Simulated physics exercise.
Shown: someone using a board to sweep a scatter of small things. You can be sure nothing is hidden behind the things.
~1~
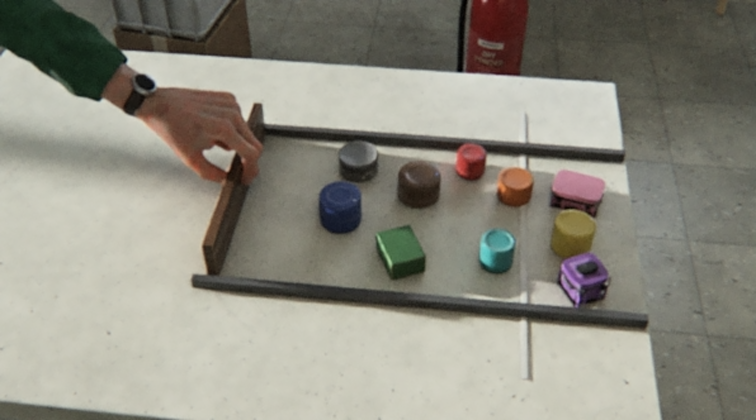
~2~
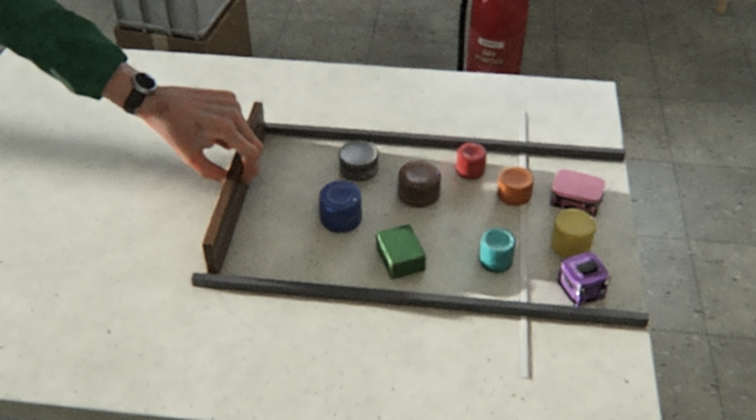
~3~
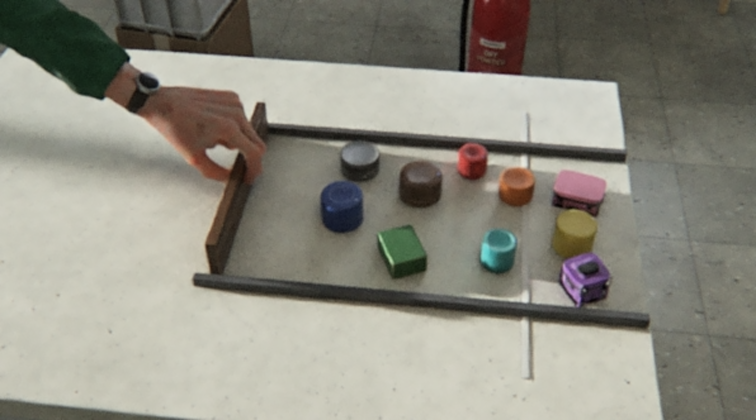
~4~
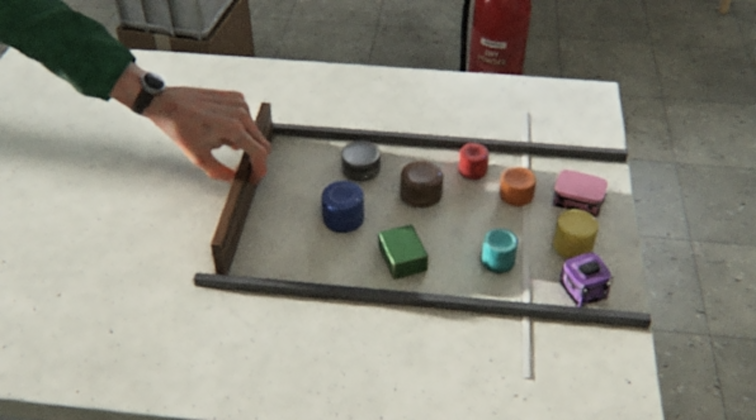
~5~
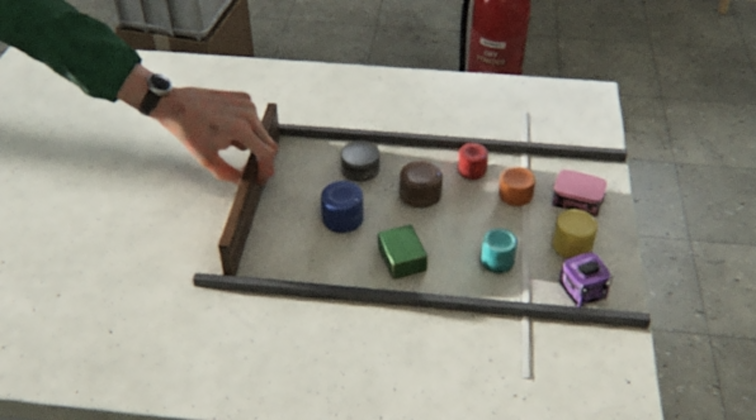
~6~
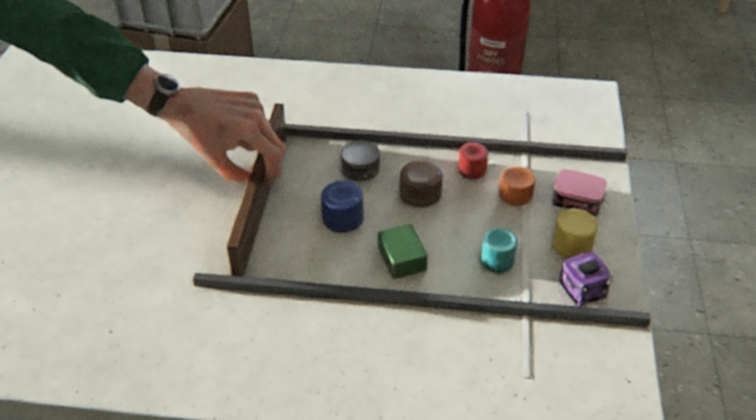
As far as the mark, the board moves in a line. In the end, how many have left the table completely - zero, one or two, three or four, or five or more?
In the end, zero have left it.
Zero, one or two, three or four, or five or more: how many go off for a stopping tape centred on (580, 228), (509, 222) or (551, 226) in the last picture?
Counts for the three spots in order: Either one or two; no fall at all; just one or two.
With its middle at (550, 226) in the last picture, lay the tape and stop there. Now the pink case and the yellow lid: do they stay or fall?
Pink case down; yellow lid still up.
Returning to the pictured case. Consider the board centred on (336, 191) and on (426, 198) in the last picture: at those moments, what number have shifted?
Up to then 2, and up to the other point 5.
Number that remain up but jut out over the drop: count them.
In total, 1 of them.
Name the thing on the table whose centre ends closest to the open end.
Pink case.
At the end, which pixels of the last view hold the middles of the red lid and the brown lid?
Going in order, first (578, 164) and next (547, 195).
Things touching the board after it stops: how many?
Count: 4.
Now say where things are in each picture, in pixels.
In the first frame, pink case (577, 193); purple case (583, 280); yellow lid (573, 235); board (237, 185); tape (523, 225).
In the second frame, purple case (583, 279); brown lid (419, 184).
In the third frame, yellow lid (574, 234); green block (402, 252).
In the fourth frame, pink case (580, 193); red lid (474, 161).
In the fifth frame, purple case (585, 279); orange lid (517, 186).
In the sixth frame, pink case (579, 192); purple case (585, 278); yellow lid (575, 234); board (260, 185); tape (525, 223).
Soon after, none off yet; pink case at rest near (579, 192); purple case at rest near (585, 278); yellow lid at rest near (575, 234).
At rest, the number that fall off is zero.
